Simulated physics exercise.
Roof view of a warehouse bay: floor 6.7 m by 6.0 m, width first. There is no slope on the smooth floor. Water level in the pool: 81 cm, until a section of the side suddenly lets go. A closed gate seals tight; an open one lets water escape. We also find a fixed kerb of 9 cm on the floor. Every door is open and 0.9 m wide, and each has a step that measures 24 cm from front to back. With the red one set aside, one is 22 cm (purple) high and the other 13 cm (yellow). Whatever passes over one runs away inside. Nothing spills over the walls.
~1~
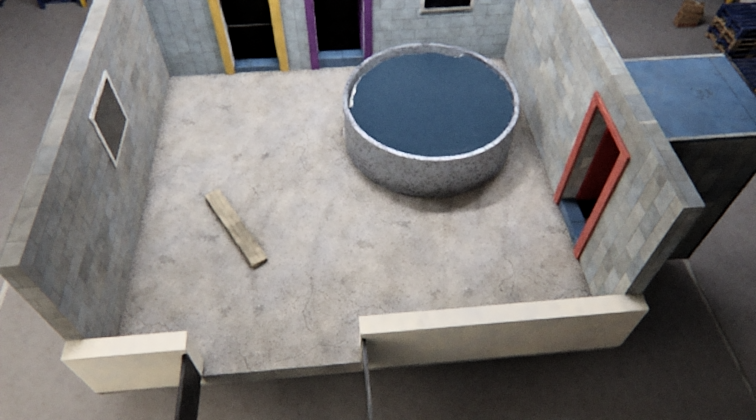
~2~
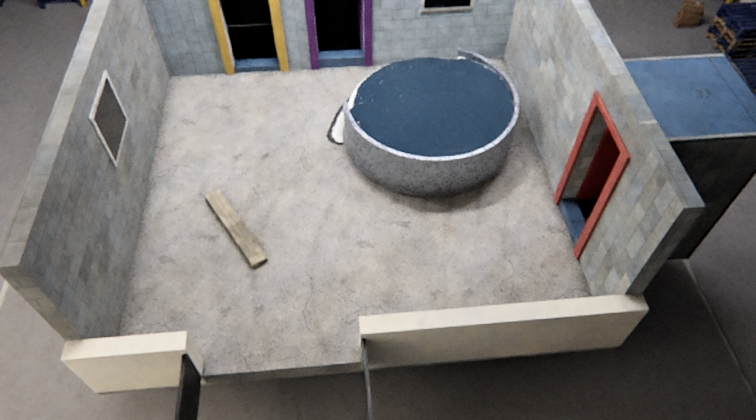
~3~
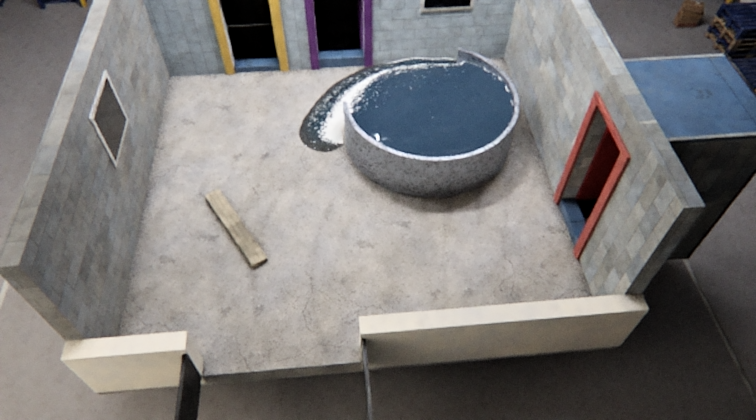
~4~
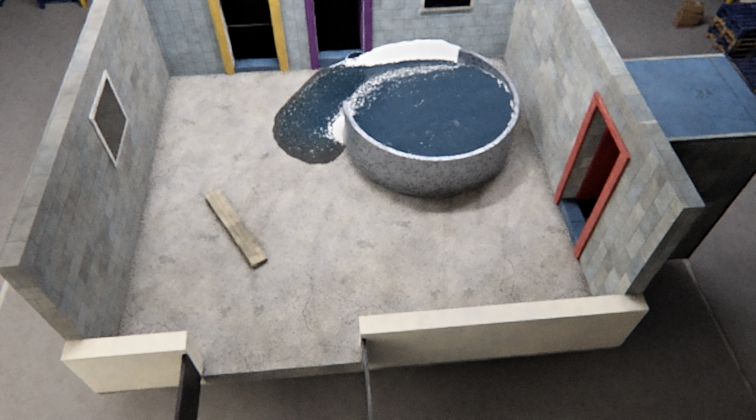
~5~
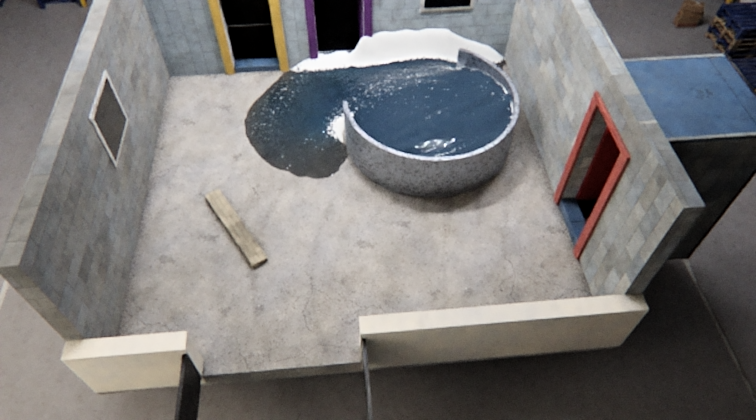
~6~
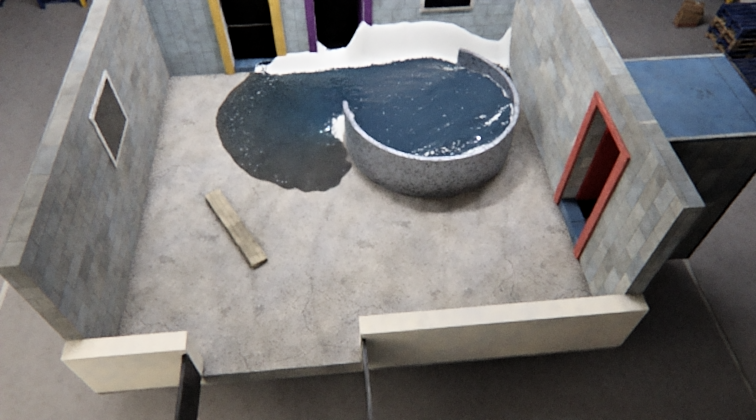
Water pours from the far side of a round pool and spreads left across the floor.
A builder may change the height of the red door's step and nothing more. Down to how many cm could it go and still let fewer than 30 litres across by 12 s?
I would say down to about 11.5 cm.
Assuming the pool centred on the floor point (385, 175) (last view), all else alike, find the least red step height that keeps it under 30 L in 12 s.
That setup calls for roughly 12.0 cm.
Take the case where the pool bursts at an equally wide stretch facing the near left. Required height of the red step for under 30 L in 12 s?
About 6.5 cm.
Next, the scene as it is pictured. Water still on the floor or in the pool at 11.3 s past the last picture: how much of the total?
Share still there: Approx. 70 percent.
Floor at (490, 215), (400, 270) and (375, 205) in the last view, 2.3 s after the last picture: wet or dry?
Point 1: Awash; point 2: Bone dry; point 3: Bone dry.
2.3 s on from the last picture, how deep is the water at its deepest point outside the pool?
Close to 44 centimetres.
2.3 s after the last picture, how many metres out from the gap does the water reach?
Some 5.8 m out.
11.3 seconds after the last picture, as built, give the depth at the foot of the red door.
Depth: Near 13.0 cm.
Then, 0.7 s after the last picture water covers 40 % of the floor, deepest (57 cm) near (170, 78); it has not reached the red door.
Then, 2.3 s after the last picture water covers 60 % of the floor, deepest (44 cm) near (176, 96); 6 cm at the red door, 0 litres in over its 16 cm step.
Then, 11.3 s after the last picture water covers 95 % of the floor, deepest (16 cm) near (597, 312); 13 cm at the red door, 3 litres in over its 16 cm step.
At the red door as built, the water peaked near 17 cm, 7.7 s after the last picture.
Run again over the same 12 s with other heights there, 53 litres in over 9.5 cm, 19 litres over 12.5 cm. The limit of 30 litres is kept from about 11.5 cm up.
